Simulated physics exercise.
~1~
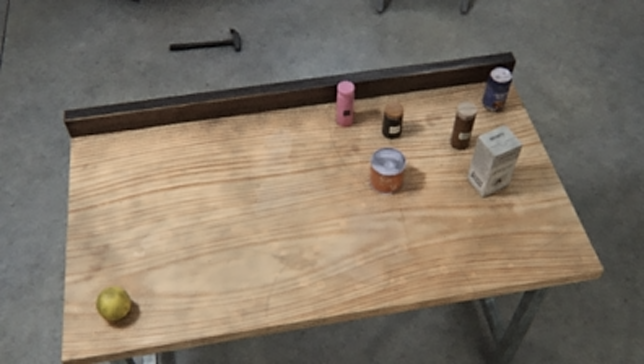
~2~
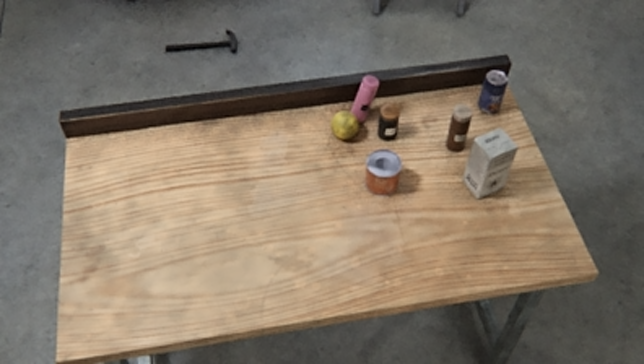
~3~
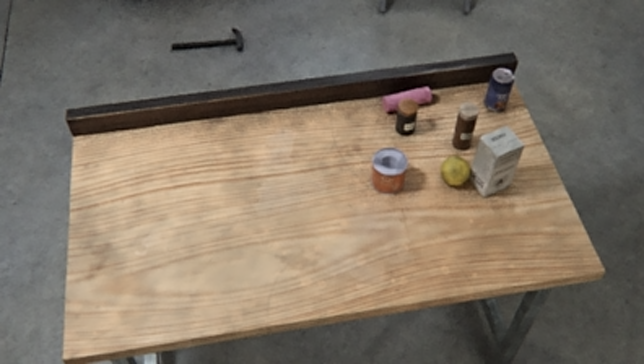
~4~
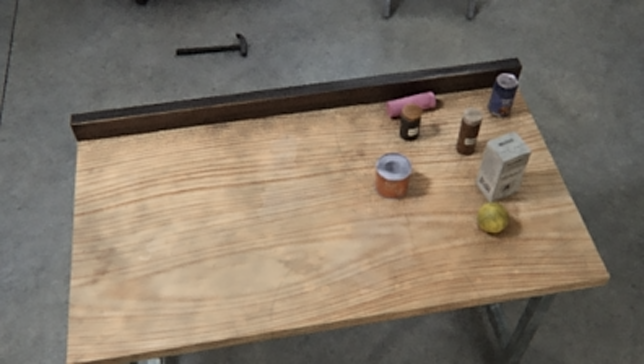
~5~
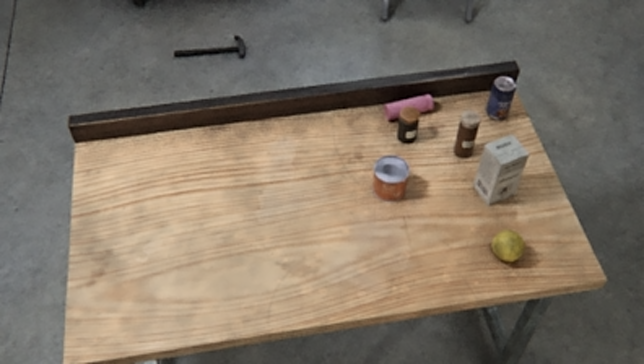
In the video, a yellow ball crosses a wooden table from the lower left toward the raised far edge, where a pink shaker tips over beside a black one. The ball then moves back toward the near right, ending in front of the white carton, with the pink shaker on its side.
